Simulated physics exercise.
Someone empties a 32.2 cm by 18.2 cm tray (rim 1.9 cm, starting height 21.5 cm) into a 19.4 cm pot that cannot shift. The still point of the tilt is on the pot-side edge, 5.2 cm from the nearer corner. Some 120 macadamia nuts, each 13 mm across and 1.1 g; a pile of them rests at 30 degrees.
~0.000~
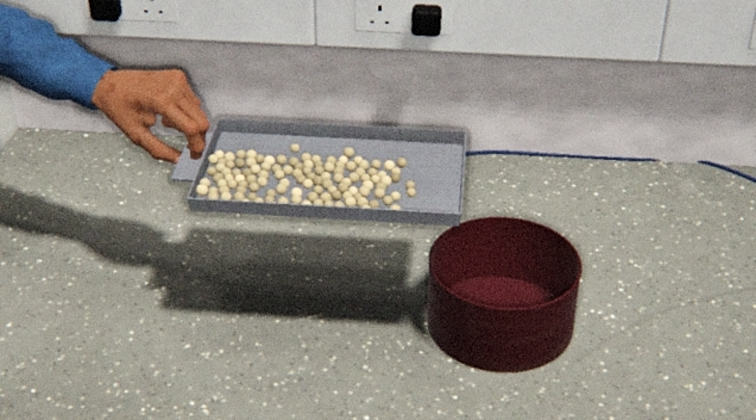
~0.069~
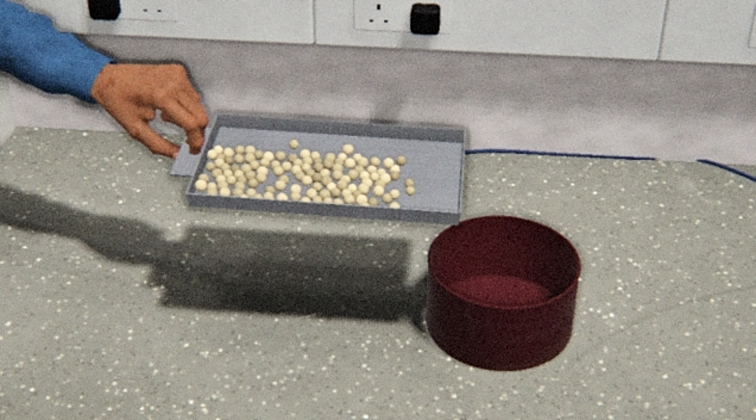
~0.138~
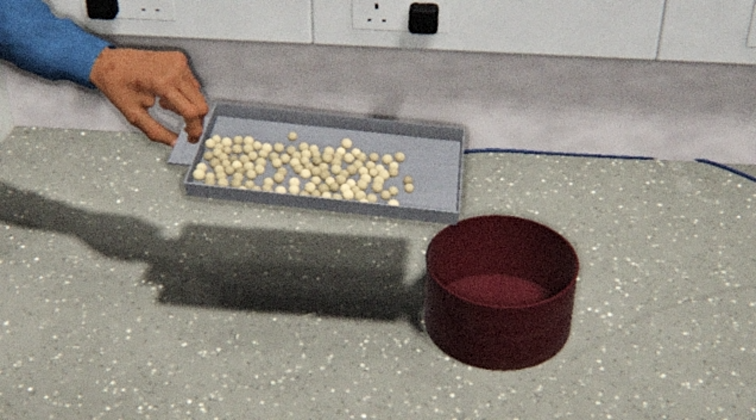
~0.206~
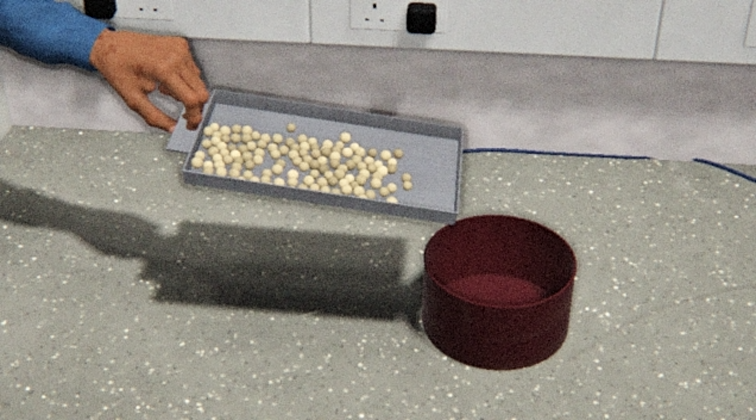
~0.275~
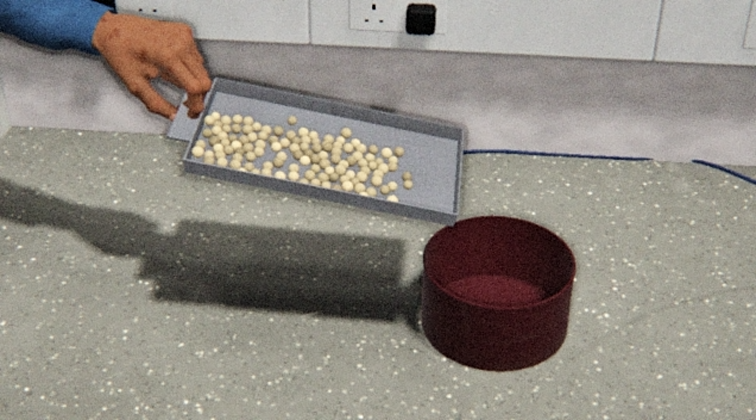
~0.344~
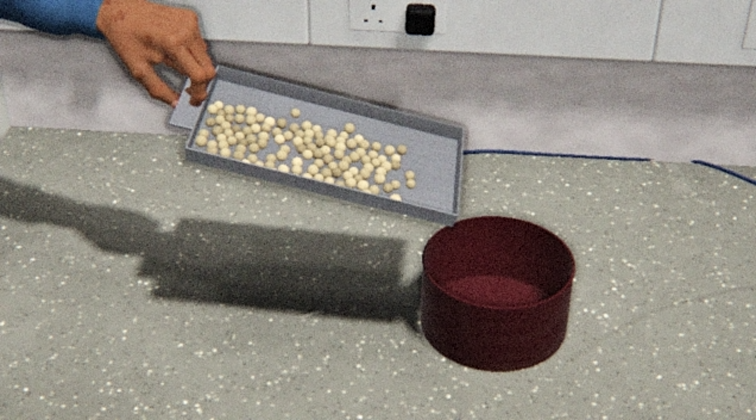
On a speckled grey counter, a hand lifts the left end of a tray of nuts.
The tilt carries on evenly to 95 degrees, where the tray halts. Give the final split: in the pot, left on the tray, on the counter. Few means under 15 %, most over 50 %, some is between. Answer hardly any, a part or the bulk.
Pot: The bulk, tray: Hardly any, counter: Hardly any.
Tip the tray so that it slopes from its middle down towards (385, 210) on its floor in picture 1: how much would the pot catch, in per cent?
About 25 per cent.
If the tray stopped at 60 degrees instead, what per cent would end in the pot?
Then about 0 per cent.
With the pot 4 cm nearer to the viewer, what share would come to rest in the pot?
Then about 90 per cent.
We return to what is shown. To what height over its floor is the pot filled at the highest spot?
Roughly 2.5 cm.
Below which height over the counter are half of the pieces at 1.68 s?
About 28 cm.
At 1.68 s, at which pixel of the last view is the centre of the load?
Near (452, 157).
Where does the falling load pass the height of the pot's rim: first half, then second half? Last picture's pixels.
First near (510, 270), later near (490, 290).
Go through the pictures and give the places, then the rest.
Tray tilt 0 degrees, front corners at (190, 197) and (459, 212); middle of the pieces at (301, 180); pot at (505, 261), in the first picture.
Tray tilt 1 degrees, front corners at (188, 192) and (459, 211); middle of the pieces at (300, 176), in the second picture.
Tray tilt 4 degrees, front corners at (187, 182) and (457, 211), lowest corner right front; middle of the pieces at (298, 169), in the third picture.
Tray tilt 7 degrees, front corners at (185, 170) and (456, 211), lowest corner right front; middle of the pieces at (297, 162), in the fourth picture.
Tray tilt 10 degrees, front corners at (186, 159) and (456, 213), lowest corner right front; middle of the pieces at (298, 155), in the fifth picture.
Tray tilt 13 degrees, front corners at (188, 147) and (456, 214), lowest corner right front; middle of the pieces at (301, 149); pot at (498, 260). Its pace works out near 45 degrees a second, in the sixth picture.
Then, at 1.15 s, tilt 52 degrees; the tray holds 100 %, the pot 0 %.
After 1.68 s, tilt 77 degrees; the tray holds 100 %, the pot 0 %.
Then, at 2.28 s, tilt 95 degrees; the tray holds 25 %, the pot 25 %.
By 3.3 s all is still; pot 90 %, tray 0 %, counter 10 %.
